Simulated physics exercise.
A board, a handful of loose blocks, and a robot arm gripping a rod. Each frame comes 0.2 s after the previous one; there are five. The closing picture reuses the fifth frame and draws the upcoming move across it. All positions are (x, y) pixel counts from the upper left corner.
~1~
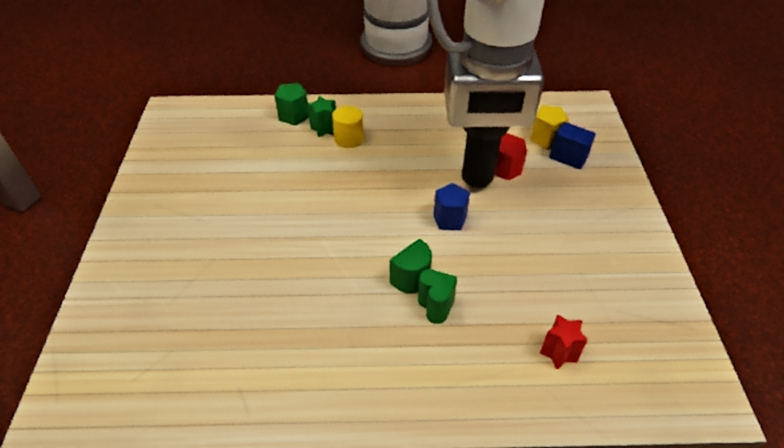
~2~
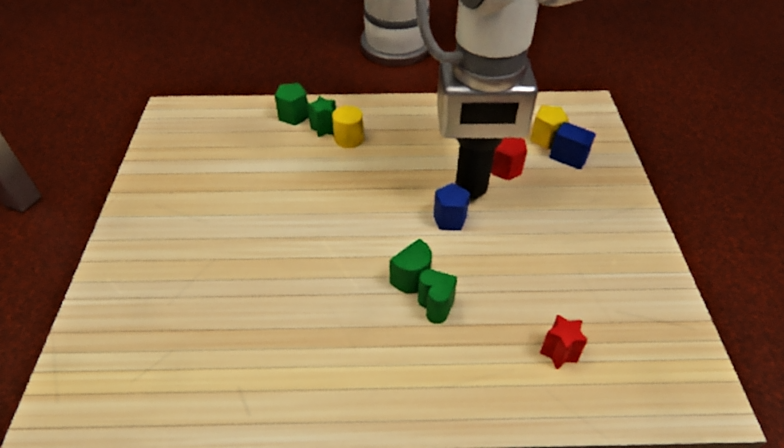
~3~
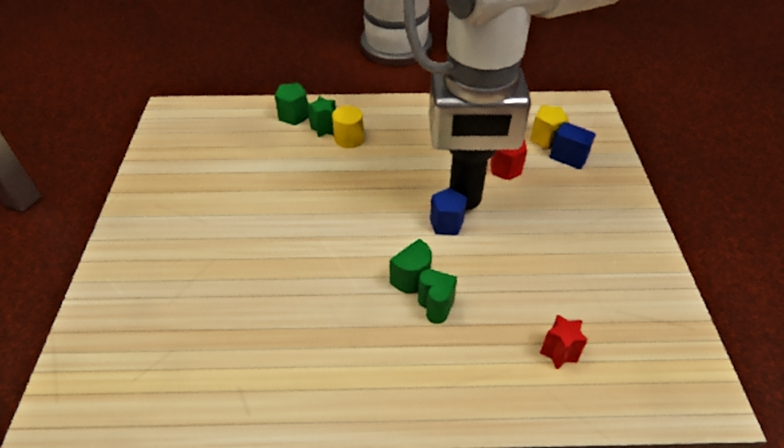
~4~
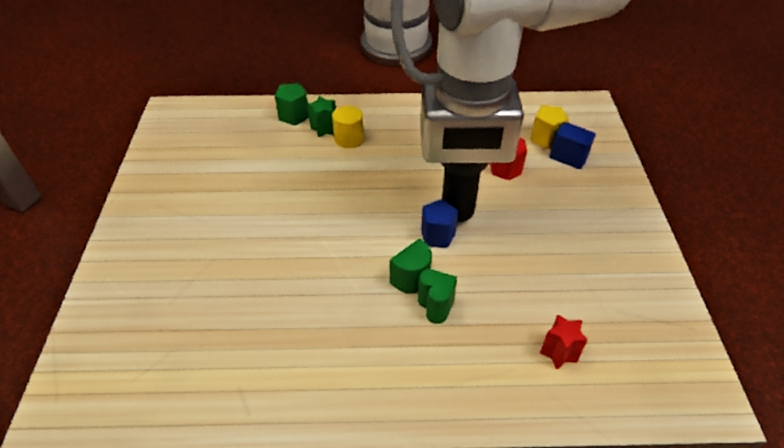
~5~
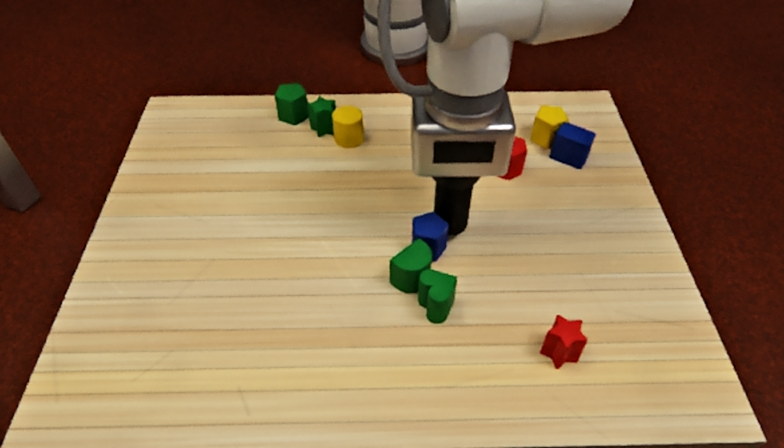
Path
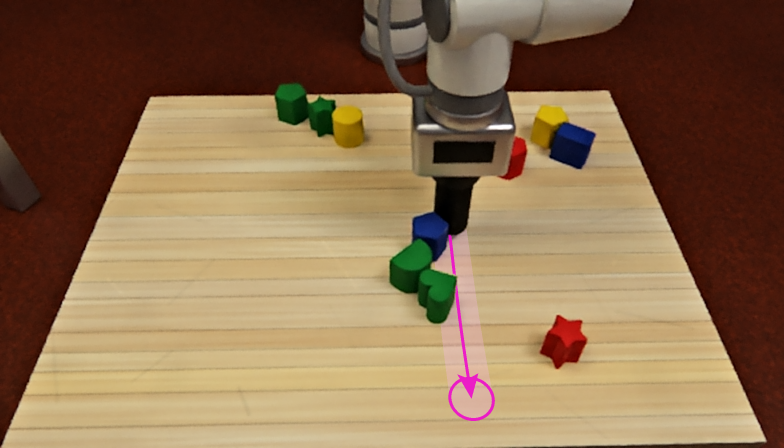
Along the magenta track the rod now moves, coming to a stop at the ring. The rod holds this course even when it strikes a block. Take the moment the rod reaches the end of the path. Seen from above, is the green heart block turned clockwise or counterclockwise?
It swings round clockwise.
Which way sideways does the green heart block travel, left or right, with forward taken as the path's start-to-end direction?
The shift is to the right of that direction.
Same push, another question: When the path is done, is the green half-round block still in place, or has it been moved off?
The green half-round block changes place.
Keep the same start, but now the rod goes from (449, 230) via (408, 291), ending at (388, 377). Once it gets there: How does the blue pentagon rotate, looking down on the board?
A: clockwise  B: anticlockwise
Correct choice: A.
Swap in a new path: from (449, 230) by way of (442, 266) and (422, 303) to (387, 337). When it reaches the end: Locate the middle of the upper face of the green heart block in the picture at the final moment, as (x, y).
The centre of its top will be at (436, 319).
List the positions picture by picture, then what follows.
The first picture shows rod tip (478, 176); block tops, green half-round block (414, 255); blue pentagon (453, 195); green heart block (438, 283); red star-shaped block (569, 330).
The second picture shows rod (471, 187); blocks unchanged.
The third picture shows rod (465, 198); blue pentagon (449, 200).
The fourth picture shows rod (458, 210); blue pentagon (440, 212).
The fifth picture shows rod (450, 223); green half-round block (414, 255); blue pentagon (430, 224); green heart block (438, 283); red star-shaped block (569, 330).
Path on the board, from (449, 230) directly to (472, 398).
The first path, step by step. One third of the way, rod (456, 273); green half-round block (406, 262), turned 30° anticlockwise; blue pentagon (419, 233), turned 30° clockwise.
Two thirds of the way, rod (463, 328); green half-round block (406, 262), turned 30° anticlockwise; blue pentagon (419, 233), turned 30° clockwise; green heart block (426, 302), turned 65° clockwise.
At the end, rod (473, 392); green half-round block (406, 262), turned 30° anticlockwise; blue pentagon (419, 233), turned 30° clockwise; green heart block (426, 302), turned 65° clockwise; red star-shaped block in place.
